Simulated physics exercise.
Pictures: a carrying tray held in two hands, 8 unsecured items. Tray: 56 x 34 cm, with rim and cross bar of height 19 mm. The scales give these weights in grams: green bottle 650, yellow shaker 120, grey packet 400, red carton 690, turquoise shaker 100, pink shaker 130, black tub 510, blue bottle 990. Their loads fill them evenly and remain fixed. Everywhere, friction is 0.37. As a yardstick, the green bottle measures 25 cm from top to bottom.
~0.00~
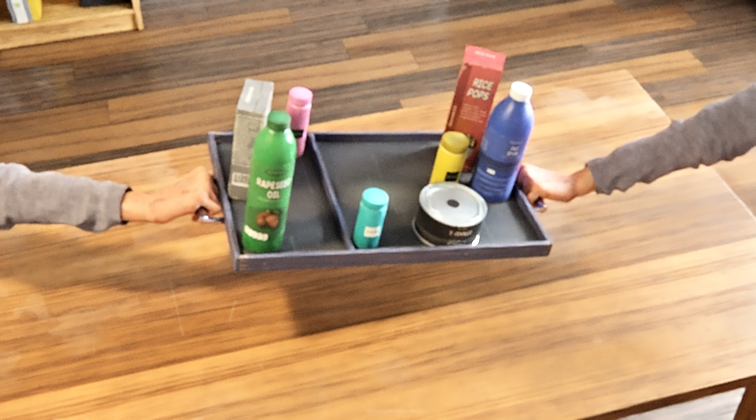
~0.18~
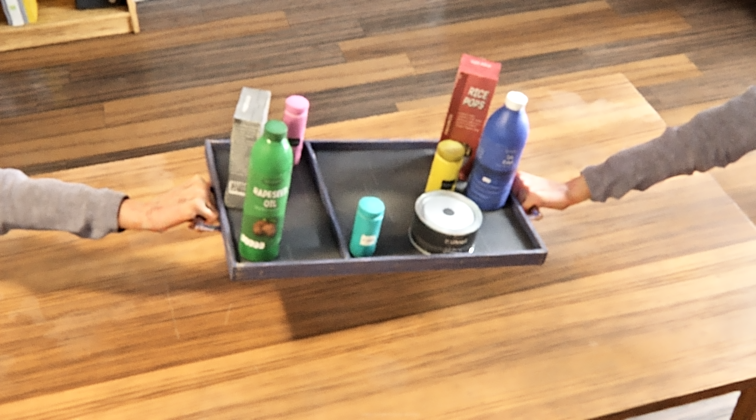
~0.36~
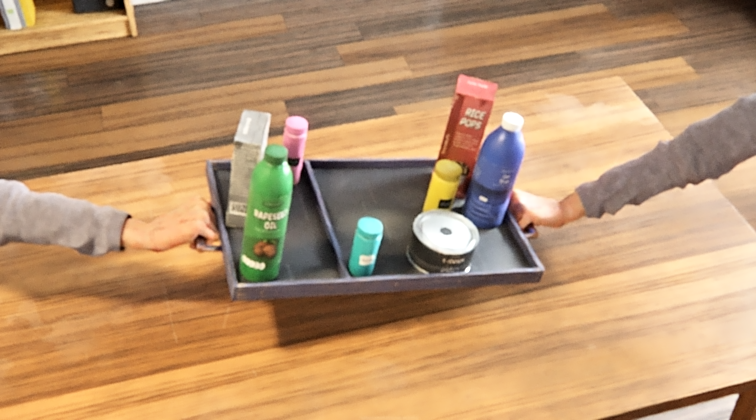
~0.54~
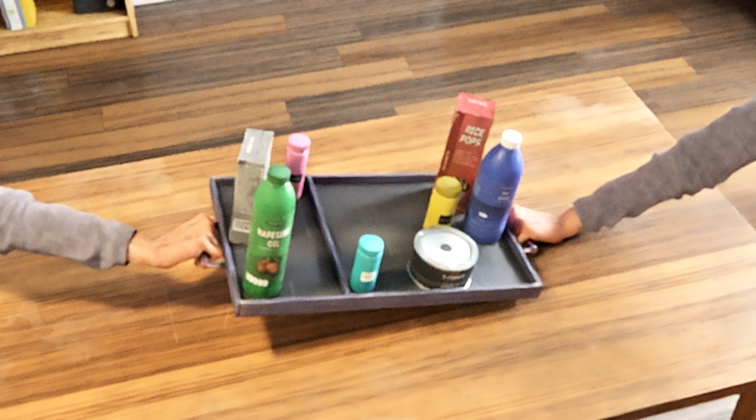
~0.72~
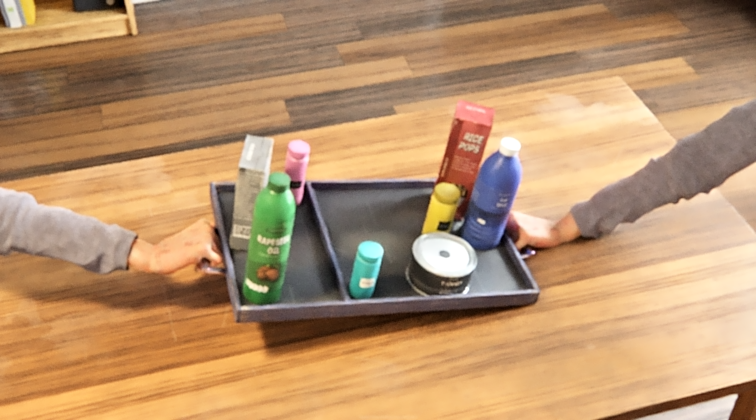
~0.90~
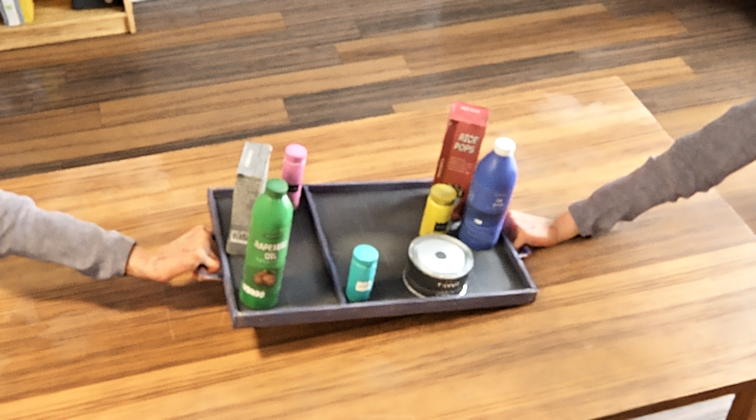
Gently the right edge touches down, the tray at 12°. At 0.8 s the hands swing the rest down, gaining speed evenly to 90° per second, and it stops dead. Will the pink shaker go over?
It goes over.
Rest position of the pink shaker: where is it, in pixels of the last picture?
It comes to rest near (243, 225).
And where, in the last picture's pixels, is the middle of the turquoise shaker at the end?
It comes to rest somewhere around (353, 299).
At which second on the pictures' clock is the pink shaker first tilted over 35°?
It happens at about 1.3 s.
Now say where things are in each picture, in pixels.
Right edge 11 cm above the table; pink shaker (296, 123); green bottle (270, 183), in the first picture.
Right edge 10 cm above the table; grey packet (247, 149); red carton (465, 119), in the second picture.
Right edge 6 cm above the table; turquoise shaker (365, 248); black tub (443, 244), in the third picture.
Right edge 2 cm above the table; blue bottle (496, 186); green bottle (270, 232), in the fourth picture.
Right edge on the table, tray at 12°; yellow shaker (441, 214); grey packet (251, 194), in the fifth picture.
Right edge on the table, tray at 10°; pink shaker (292, 178); red carton (457, 162), in the sixth picture.
By 1.10 s, tray flat on the table; pink shaker rocked 6° off its seat near (280, 208); grey packet rocked 11° off its seat; green bottle rocked 6° off its seat.
By 1.50 s, tray flat on the table; pink shaker on its side near (243, 228); green bottle rocked 18° off its seat; grey packet rocked 8° off its seat.
By 2.00 s, tray flat on the table; green bottle now off the tray; pink shaker on its side near (243, 227); grey packet rocked 5° off its seat.
When it is over (3.3 s), off the tray and tipped over, green bottle; lying over on the tray, pink shaker; the other 6 within 5 cm of the start. In the last view, pink shaker near (243, 225).
